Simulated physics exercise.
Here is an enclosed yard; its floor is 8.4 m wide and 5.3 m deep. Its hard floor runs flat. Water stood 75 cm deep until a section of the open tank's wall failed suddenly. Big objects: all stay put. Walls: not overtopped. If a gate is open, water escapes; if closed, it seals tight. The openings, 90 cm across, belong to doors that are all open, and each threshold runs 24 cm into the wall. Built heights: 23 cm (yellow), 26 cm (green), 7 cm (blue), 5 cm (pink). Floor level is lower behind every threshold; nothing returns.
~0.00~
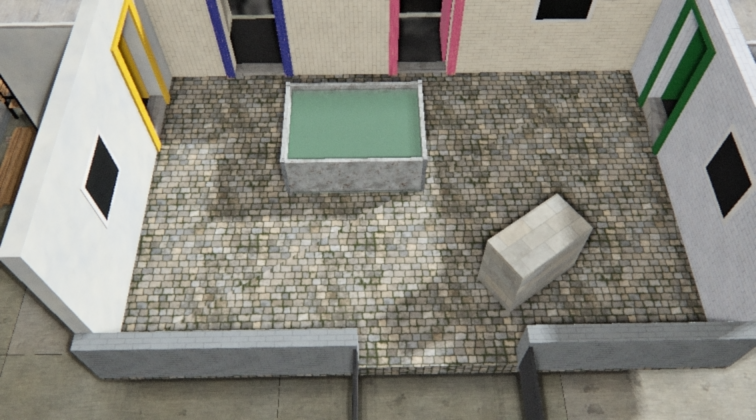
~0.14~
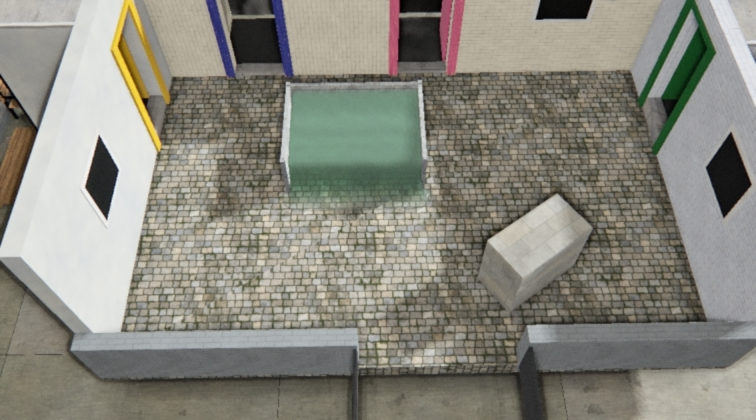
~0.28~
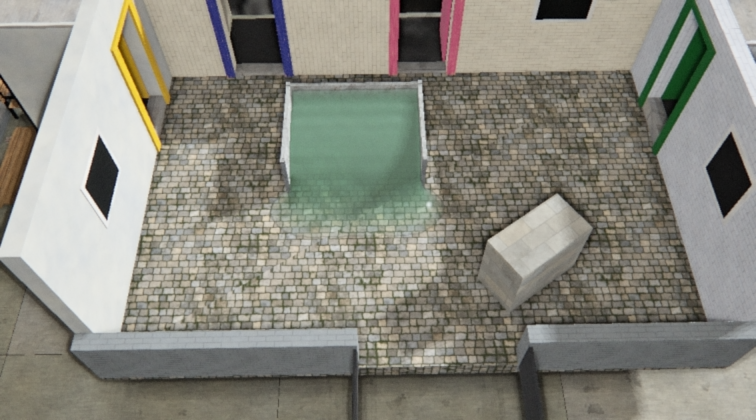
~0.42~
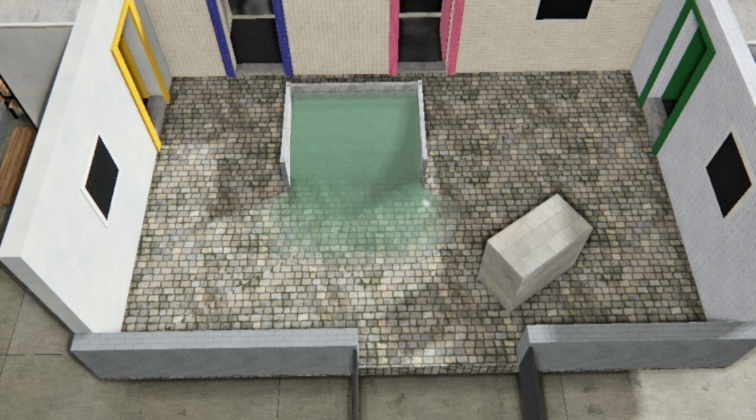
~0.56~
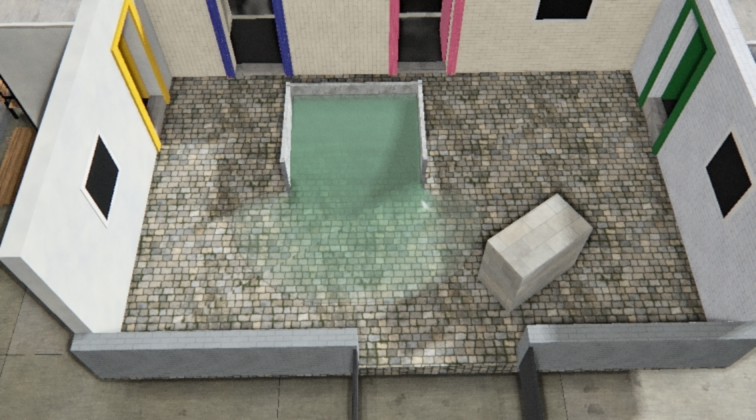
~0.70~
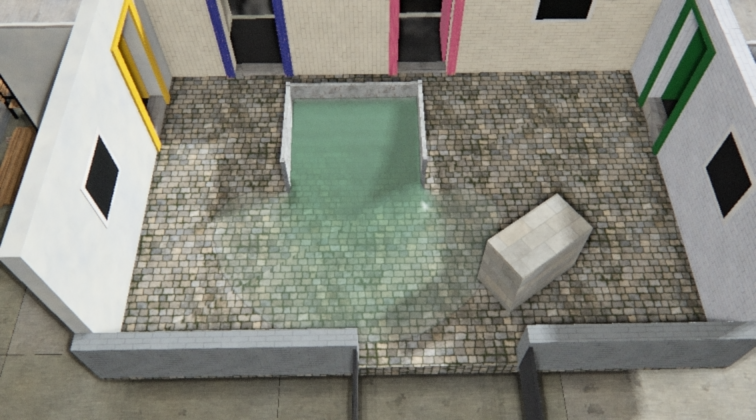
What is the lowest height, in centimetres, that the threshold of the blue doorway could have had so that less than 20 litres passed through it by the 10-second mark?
About 6.5 cm.
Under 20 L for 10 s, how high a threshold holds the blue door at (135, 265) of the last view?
You'd want it roughly 10.5 cm high.
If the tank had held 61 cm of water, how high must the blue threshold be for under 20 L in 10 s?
I'd say close to 4.5 cm.
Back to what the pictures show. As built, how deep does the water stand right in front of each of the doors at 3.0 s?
In cm: Yellow 0, green 0, blue 0, pink 0.
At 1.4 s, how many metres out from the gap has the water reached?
I make it some 3.8 m.
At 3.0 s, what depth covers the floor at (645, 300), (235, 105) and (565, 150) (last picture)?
Close to 0, 0 and 0 cm, one after the other.
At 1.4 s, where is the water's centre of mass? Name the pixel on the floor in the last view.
It lies near (350, 221) in the last picture.
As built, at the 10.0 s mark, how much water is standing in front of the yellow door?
A ruler would read roughly 7.0 cm.
After 1.4 s water covers 30 % of the floor, deepest (42 cm) near (323, 339); it has not reached the blue door.
After 3.0 s water covers 40 % of the floor, deepest (30 cm) near (117, 355); it has not reached the blue door.
After 10.0 s water covers 80 % of the floor, deepest (8 cm) near (158, 150); 6 cm at the blue door, 17 litres in over its 7 cm threshold.
At the blue door as built, the water arrived by 4.4 s and peaked near 10 cm at 6.0 s.
Run again over the same 10 s with other heights there, 36 litres in over 5.5 cm, 12 litres over 7.5 cm. The limit of 20 litres is kept from about 6.5 cm up.
